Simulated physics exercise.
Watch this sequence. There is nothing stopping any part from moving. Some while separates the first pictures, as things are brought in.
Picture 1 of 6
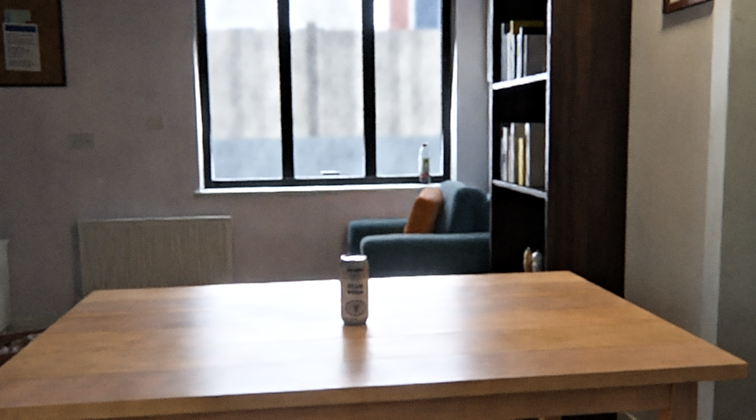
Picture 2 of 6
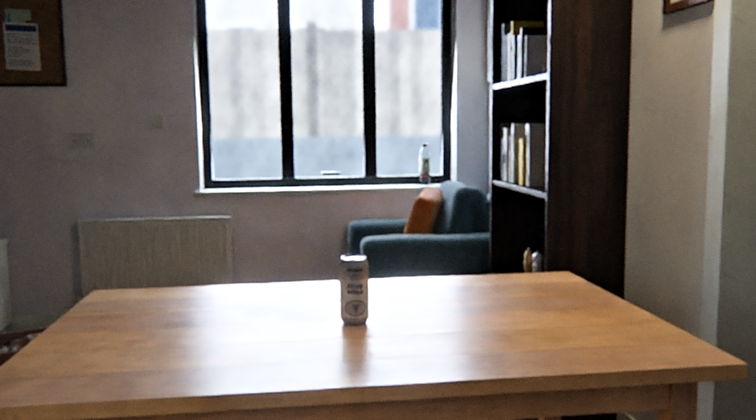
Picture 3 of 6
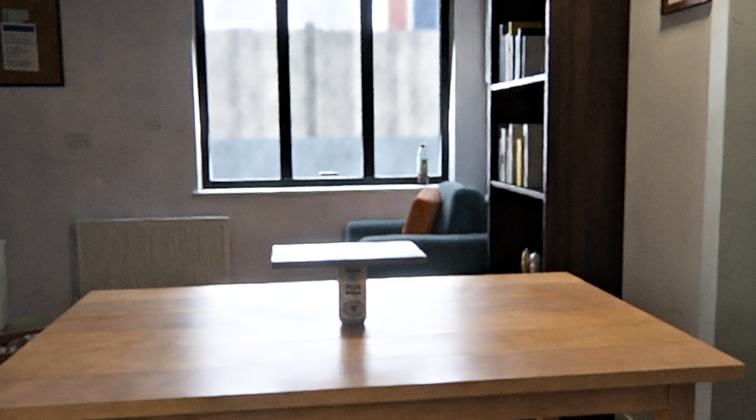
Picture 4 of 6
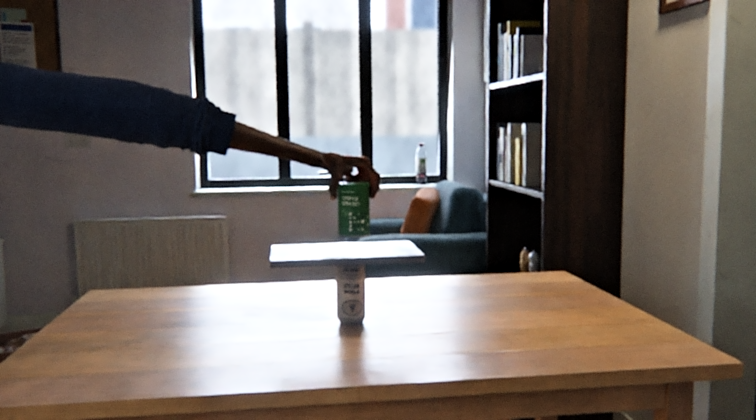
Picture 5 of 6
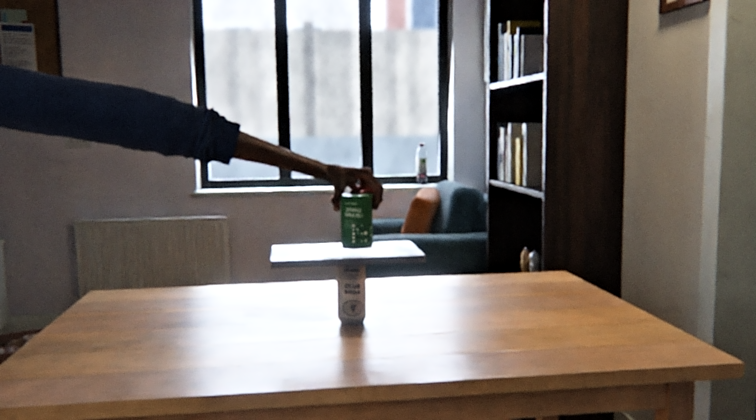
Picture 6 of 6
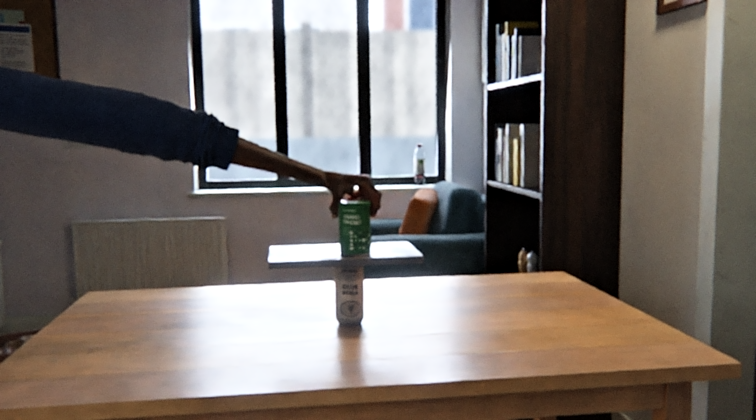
In this clip, a white can stands alone on a wooden table, then a flat panel appears balanced across its top. An arm reaches in from the left and lowers a green tin onto the panel, keeping hold of it.
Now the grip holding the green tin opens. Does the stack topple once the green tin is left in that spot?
The result: No fall.
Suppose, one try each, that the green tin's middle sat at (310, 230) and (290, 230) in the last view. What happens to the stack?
Case A: It caves in; case B: It caves in.
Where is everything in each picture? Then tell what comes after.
In the first picture, the last thing is not in view yet; white can (354, 290).
In the second picture, the last thing is not in view yet; white can (354, 290).
In the third picture, the last thing is not in view yet; white can (352, 291).
The fourth picture shows still above its spot; green tin (354, 209); white can (351, 290).
The fifth picture shows still above its spot; green tin (357, 221); white can (351, 290).
The sixth picture shows in place under the hand; green tin (355, 228); white can (349, 291).
Then, 0.40 s after the last picture, nothing has stirred.
Then, 1.10 s after the last picture, green tin resting near (355, 228).
Then, 2.30 s after the last picture, things are still on the move.
At rest, all 3 in place. Seen from the same camera at the end, green tin near (355, 228). The stack keeps its balance.
